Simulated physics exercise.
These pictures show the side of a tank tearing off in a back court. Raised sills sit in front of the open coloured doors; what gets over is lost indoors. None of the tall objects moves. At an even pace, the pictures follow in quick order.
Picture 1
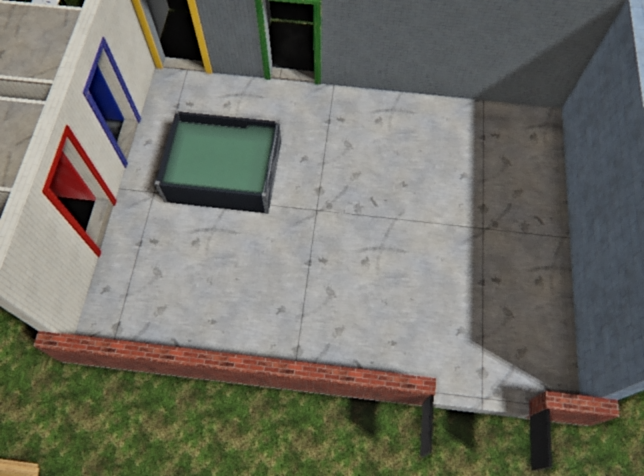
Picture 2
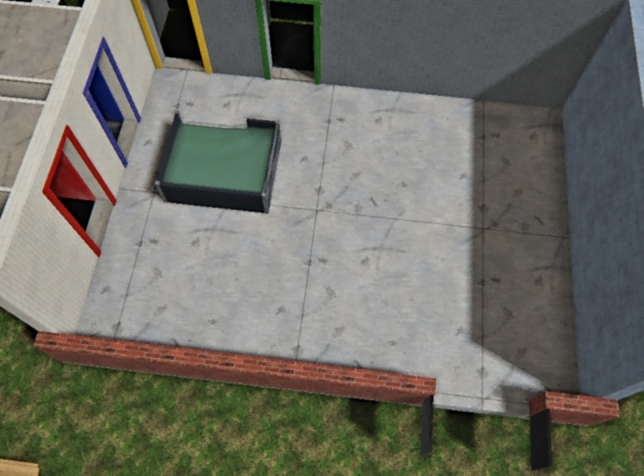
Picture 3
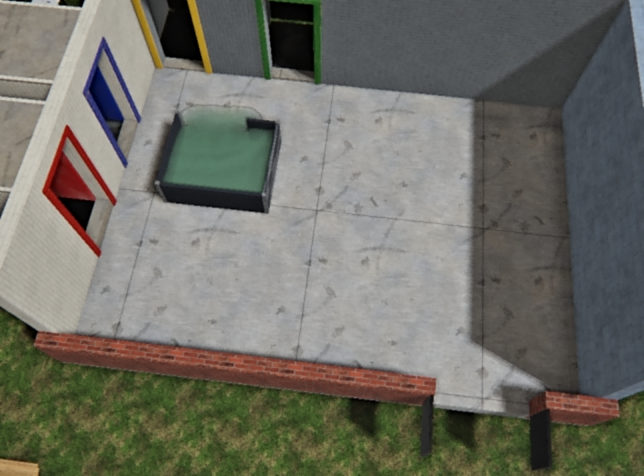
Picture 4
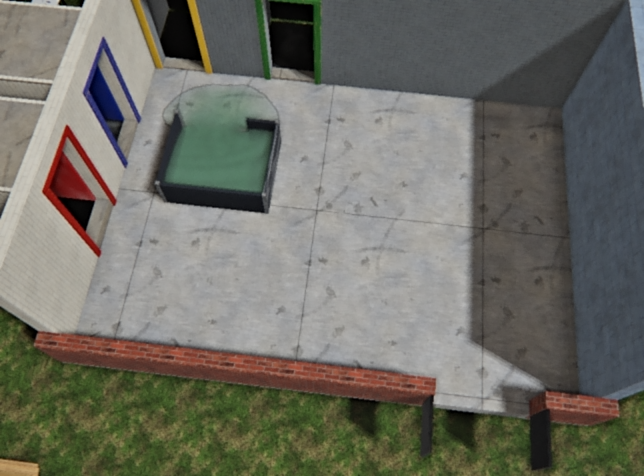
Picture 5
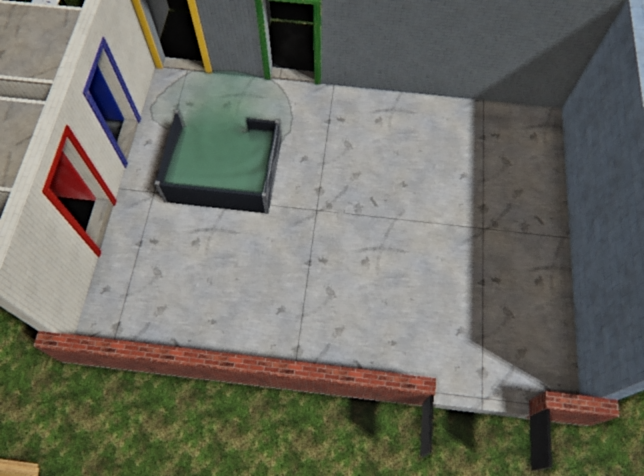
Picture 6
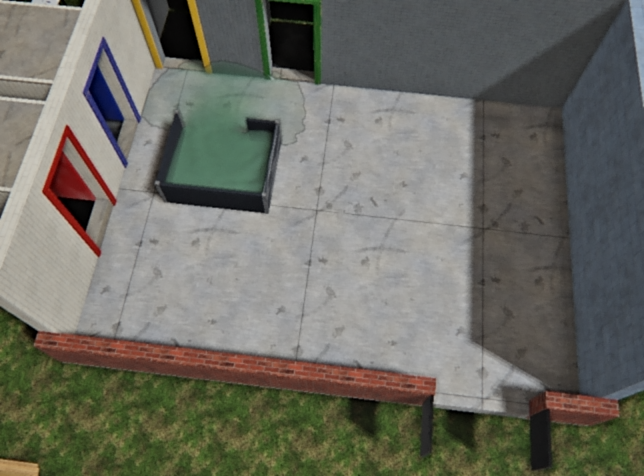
In a back court with coloured doors, the far side of a dark tank opened up, and greenish water poured out and spread across the pale floor behind it toward the back wall.
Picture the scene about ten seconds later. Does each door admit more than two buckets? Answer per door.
The yellow door: It does; the red door: It does not; the blue door: It does not; the green door: It does.
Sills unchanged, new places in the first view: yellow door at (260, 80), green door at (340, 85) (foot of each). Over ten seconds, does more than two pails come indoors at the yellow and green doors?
Well, the yellow one crosses the threshold, while the green one stays short of the threshold.
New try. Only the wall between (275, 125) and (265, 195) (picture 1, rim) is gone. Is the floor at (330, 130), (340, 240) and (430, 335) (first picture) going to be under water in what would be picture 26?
Log: Point 1 inundated; point 2 inundated; point 3 inundated.
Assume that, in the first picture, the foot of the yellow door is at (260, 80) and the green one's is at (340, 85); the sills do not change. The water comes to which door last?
Answer: The door marked red.
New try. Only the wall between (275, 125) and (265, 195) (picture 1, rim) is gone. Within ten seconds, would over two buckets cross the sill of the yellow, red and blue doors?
Yellow: Under the line; red: Under the line; blue: Under the line.
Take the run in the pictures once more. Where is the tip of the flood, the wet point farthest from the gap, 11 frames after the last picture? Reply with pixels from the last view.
Best guess: Near (430, 96).
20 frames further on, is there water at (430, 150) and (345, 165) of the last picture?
Result, in the order given: Wetted / wetted.
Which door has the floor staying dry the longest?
It is the red one.
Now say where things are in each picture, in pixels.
Still water in the tank at (220, 155), in the first frame.
Water pours out on the tank's far side and has run to a hidden place, in the second frame.
Water pours out on the tank's far side and has run to a hidden place, in the third frame.
Water pours out on the tank's far side and has run to (249, 90), in the fourth frame.
The front is at (199, 73), out from the gap on the tank's far side, in the fifth frame.
Water pours out on the tank's far side and has run to (173, 70), in the sixth frame.
A moment on, water covers 10 % of the floor; the yellow door over two buckets in, the red door not reached, the blue door not reached, the green door under two buckets in.
Next, water covers 15 % of the floor; the yellow door far over two buckets in, the red door not reached, the blue door not reached, the green door over two buckets in.
Then, water covers 35 % of the floor; the yellow door far over two buckets in, the red door wet at the sill, nothing in, the blue door wet at the sill, nothing in, the green door over two buckets in.
Later, water covers 50 % of the floor; the yellow door far over two buckets in, the red door wet at the sill, nothing in, the blue door wet at the sill, nothing in, the green door over two buckets in.
In the end, water covers 70 % of the floor; the yellow door far over two buckets in, the red door wet at the sill, nothing in, the blue door wet at the sill, nothing in, the green door over two buckets in.
